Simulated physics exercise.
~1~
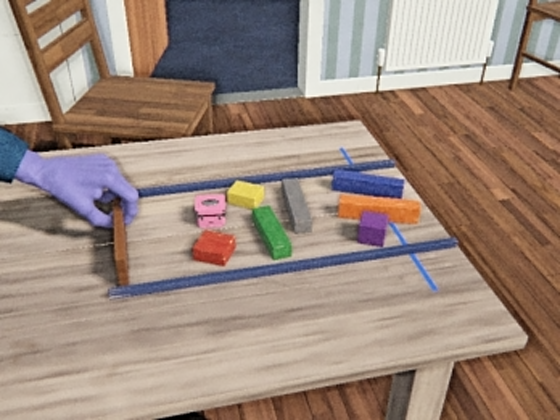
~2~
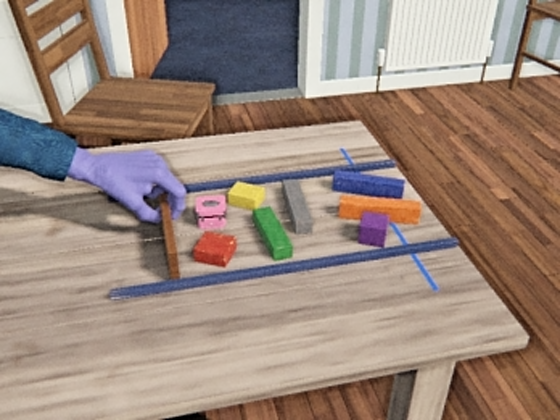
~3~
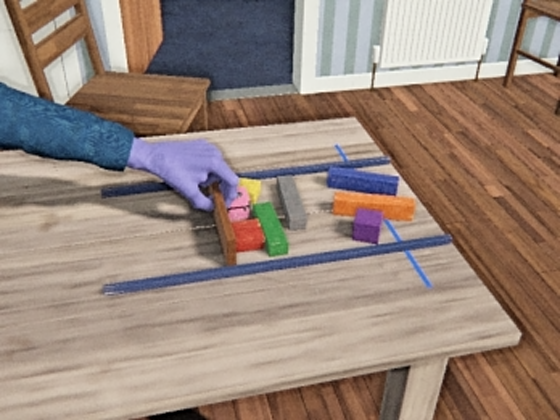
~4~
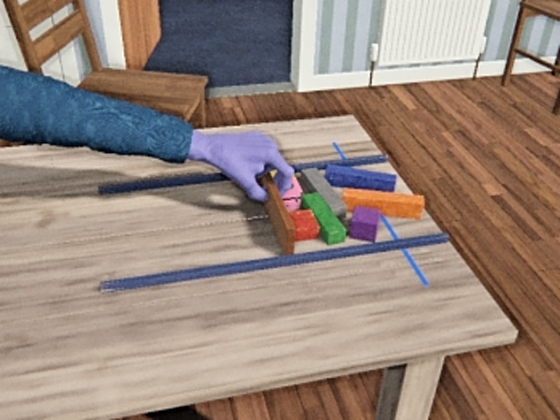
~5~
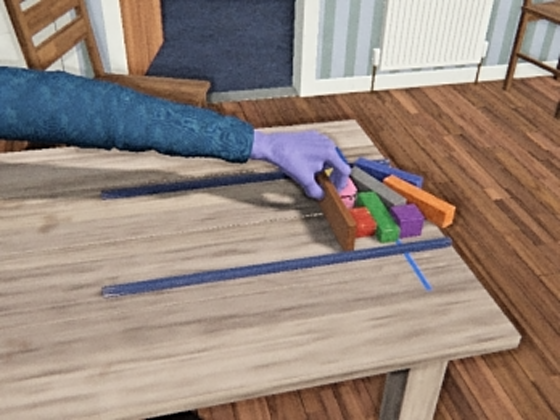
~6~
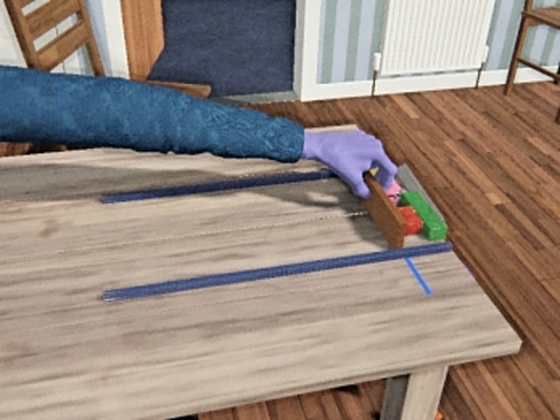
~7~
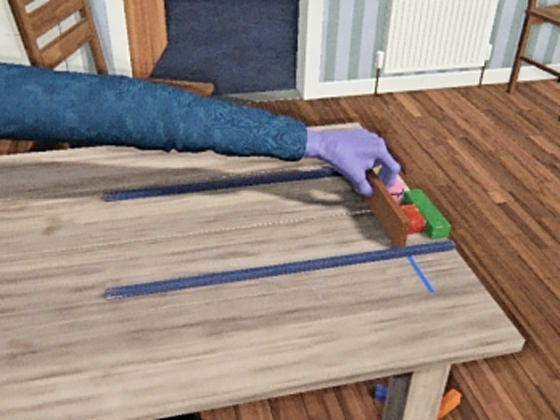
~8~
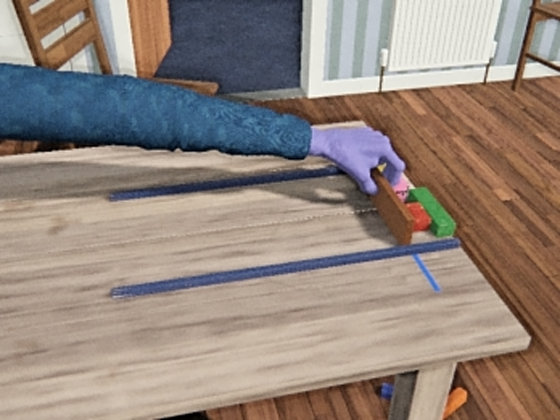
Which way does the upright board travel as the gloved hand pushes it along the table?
The board moves to the right, along the channel toward the end of the table.
A purple-gloved hand pushed an upright wooden board along a channel on a table, sweeping the colourful blocks and bars toward the far end until several dropped off, leaving the red, green and pink pieces at the edge.
